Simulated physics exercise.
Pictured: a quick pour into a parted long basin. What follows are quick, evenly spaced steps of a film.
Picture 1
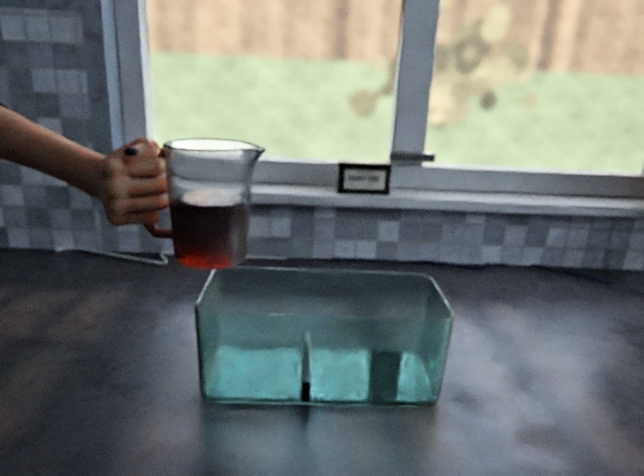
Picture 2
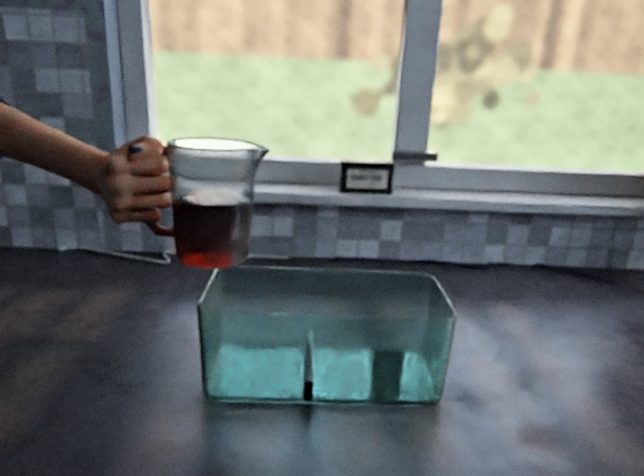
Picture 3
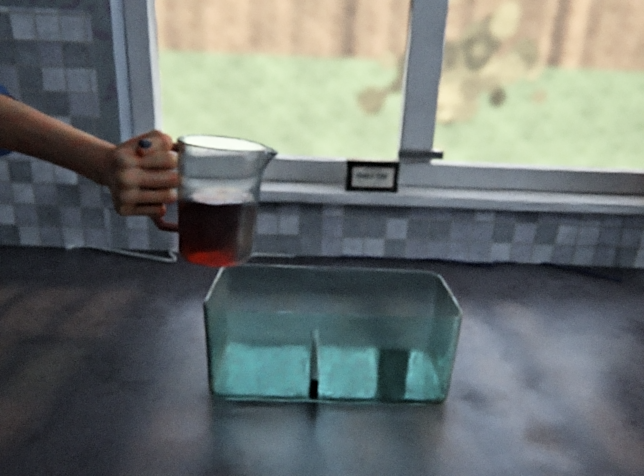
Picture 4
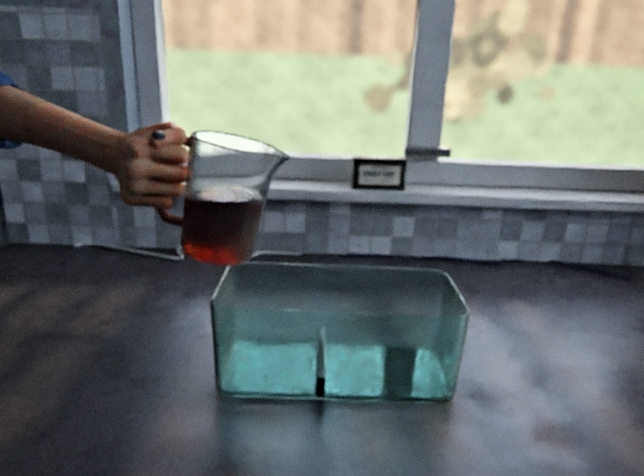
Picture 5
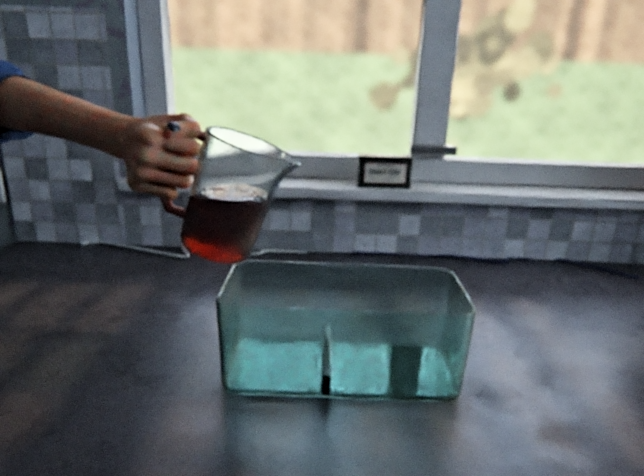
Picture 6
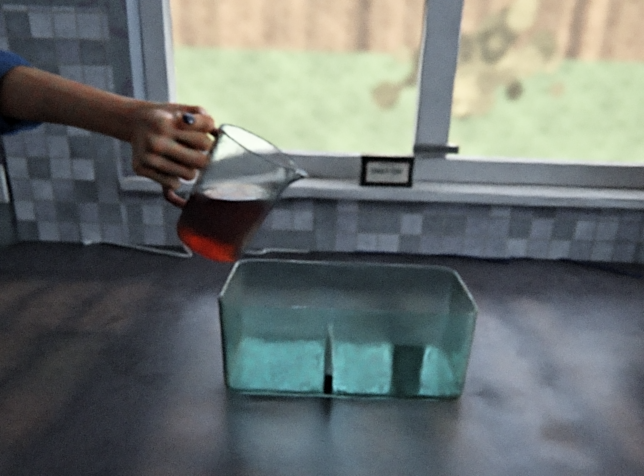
A hand holding a glass jug of dark red liquid above a divided teal glass basin, steadily tilting it to the right.
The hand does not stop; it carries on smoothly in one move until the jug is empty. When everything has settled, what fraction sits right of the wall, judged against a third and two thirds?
Beyond two thirds.
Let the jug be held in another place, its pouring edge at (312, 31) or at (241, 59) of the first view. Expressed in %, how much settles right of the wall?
Close to 80 % for the first start and close to 70 % for the second.
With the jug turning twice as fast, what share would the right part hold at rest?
Roughly 75 %.
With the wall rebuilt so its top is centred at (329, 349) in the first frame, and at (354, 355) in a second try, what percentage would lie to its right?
Record: Case 1 near 15 %, case 2 near 10 %.
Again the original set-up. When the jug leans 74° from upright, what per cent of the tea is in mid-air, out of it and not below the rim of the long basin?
That comes to near 5 percent.
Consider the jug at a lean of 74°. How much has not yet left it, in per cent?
Roughly 95 in a hundred.
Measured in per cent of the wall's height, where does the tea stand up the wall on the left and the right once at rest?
Levels: Left around 20 per cent, right around 50 per cent.
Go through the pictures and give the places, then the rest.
In the first picture, tilt 0°; pouring edge (266, 148); surface from (174, 196) to (248, 199); the long basin's rim runs from (205, 288) to (441, 296); the wall's top is at (306, 354).
In the second picture, tilt 1°; pouring edge (269, 149); surface from (177, 196) to (251, 198).
In the third picture, tilt 5°; pouring edge (279, 151); surface from (183, 194) to (257, 198).
In the fourth picture, tilt 11°; pouring edge (290, 156); surface from (191, 193) to (264, 196).
In the fifth picture, tilt 19°; pouring edge (301, 164); surface from (194, 192) to (271, 194).
In the sixth picture, tilt 28°; pouring edge (308, 175); surface from (192, 195) to (276, 194).
A moment on, the jug is tipped part way and 93 per cent is still to pour, 1 is left of the wall and 0 right of it.
Next, the jug is tipped on its side and 36 per cent is still to pour, 7 is left of the wall and 44 right of it.
Then the jug is tipped right over and 3 per cent is still to pour, 20 is left of the wall and 75 right of it.
Later the jug is tipped right over and 0 per cent is still to pour, 24 is left of the wall and 76 right of it.
In the end 24 per cent lies left of the wall, 76 right of it and 1 outside.
